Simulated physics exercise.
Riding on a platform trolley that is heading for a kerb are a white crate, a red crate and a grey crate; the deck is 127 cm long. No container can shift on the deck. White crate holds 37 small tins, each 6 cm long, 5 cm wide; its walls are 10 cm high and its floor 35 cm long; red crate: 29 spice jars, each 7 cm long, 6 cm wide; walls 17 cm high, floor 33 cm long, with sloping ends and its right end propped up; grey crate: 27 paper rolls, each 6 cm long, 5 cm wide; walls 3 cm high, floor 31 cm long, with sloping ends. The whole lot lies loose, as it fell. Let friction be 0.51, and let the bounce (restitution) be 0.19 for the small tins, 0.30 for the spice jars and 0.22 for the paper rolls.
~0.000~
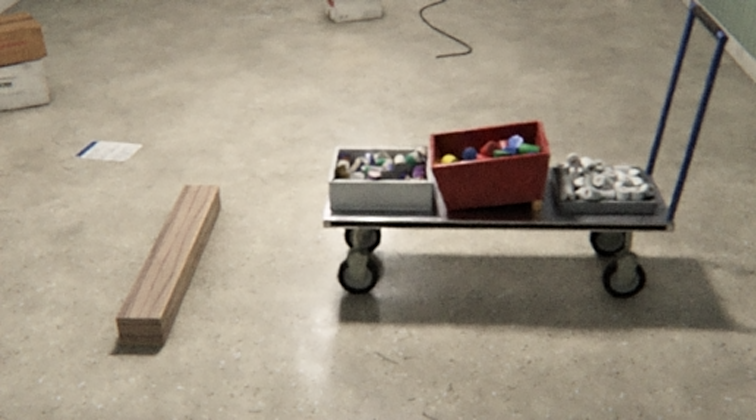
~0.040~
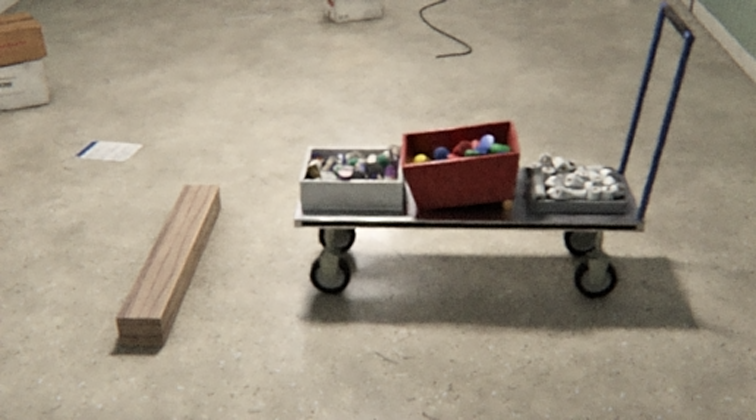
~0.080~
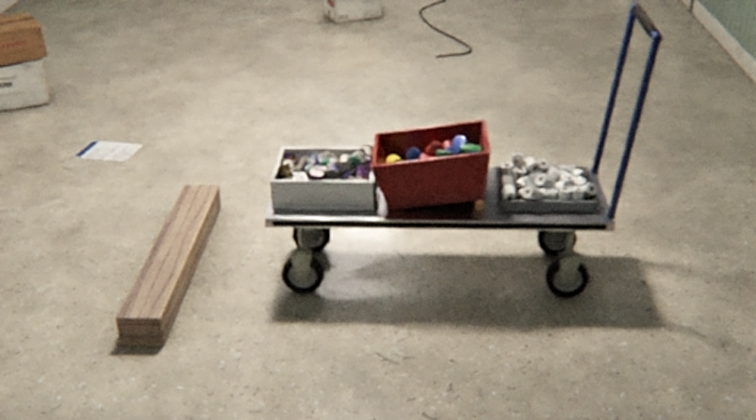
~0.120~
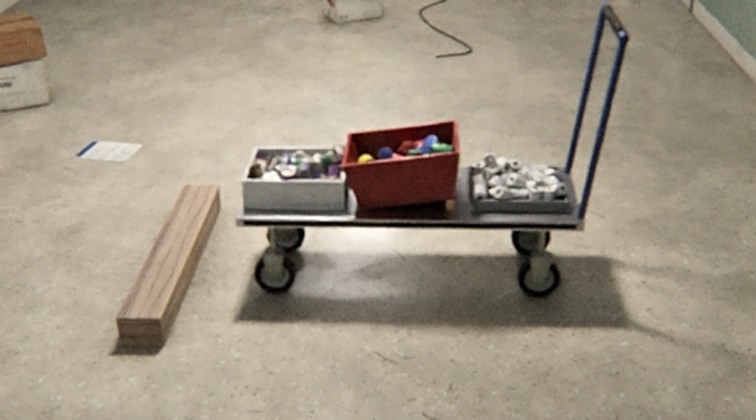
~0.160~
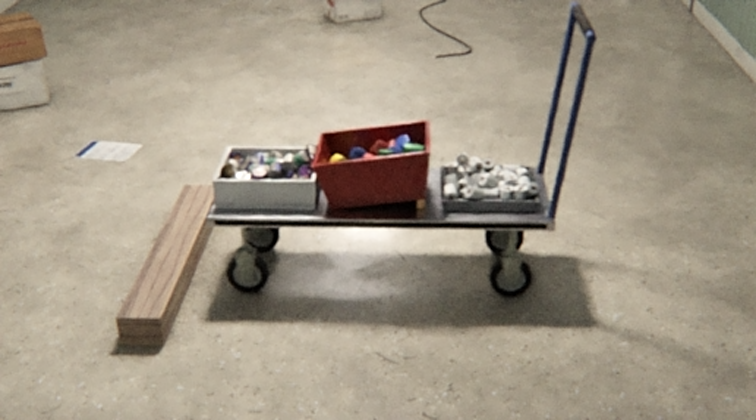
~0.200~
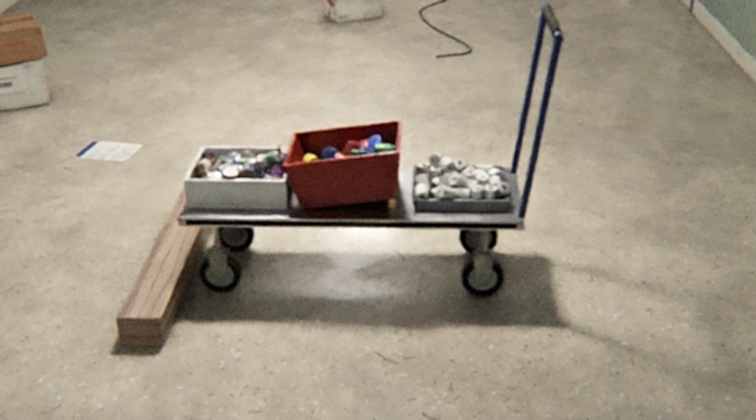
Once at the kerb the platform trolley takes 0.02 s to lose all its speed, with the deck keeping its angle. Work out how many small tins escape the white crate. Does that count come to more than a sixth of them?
No.
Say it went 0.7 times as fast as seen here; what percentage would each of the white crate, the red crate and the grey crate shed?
In that case the white crate sheds 0 per cent, the red crate 0 per cent and the grey crate 30 per cent.
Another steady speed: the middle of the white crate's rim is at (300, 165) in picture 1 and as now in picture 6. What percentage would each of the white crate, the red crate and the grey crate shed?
Result - white crate: 0 per cent; red crate: 0 per cent; grey crate: 10 per cent.
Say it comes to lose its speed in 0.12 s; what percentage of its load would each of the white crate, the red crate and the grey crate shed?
With that change, white crate 0 per cent, red crate 0 per cent, grey crate 40 per cent.
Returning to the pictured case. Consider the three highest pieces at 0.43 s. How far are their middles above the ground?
Around 68 centimetres.
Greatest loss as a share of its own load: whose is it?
It's the grey crate.
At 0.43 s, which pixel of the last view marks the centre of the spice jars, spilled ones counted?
Somewhere around pixel (315, 164).
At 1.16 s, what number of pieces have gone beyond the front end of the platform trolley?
Count: Approx. 3.
After 0.21 s, the wheels strike.
After 0.31 s, white crate 37 in, 0 out, red crate 29 in, 0 out and grey crate 22 in, 5 out.
After 0.43 s, white crate 36 in, 1 out, red crate 27 in, 2 out and grey crate 19 in, 8 out.
After 0.66 s, white crate 36 in, 1 out, red crate 26 in, 3 out and grey crate 18 in, 9 out.
When it is over (at 1.16 s), white crate 35 in, 2 out, red crate 26 in, 3 out and grey crate 18 in, 9 out. Asked share, 2 of 37, 5 per cent.
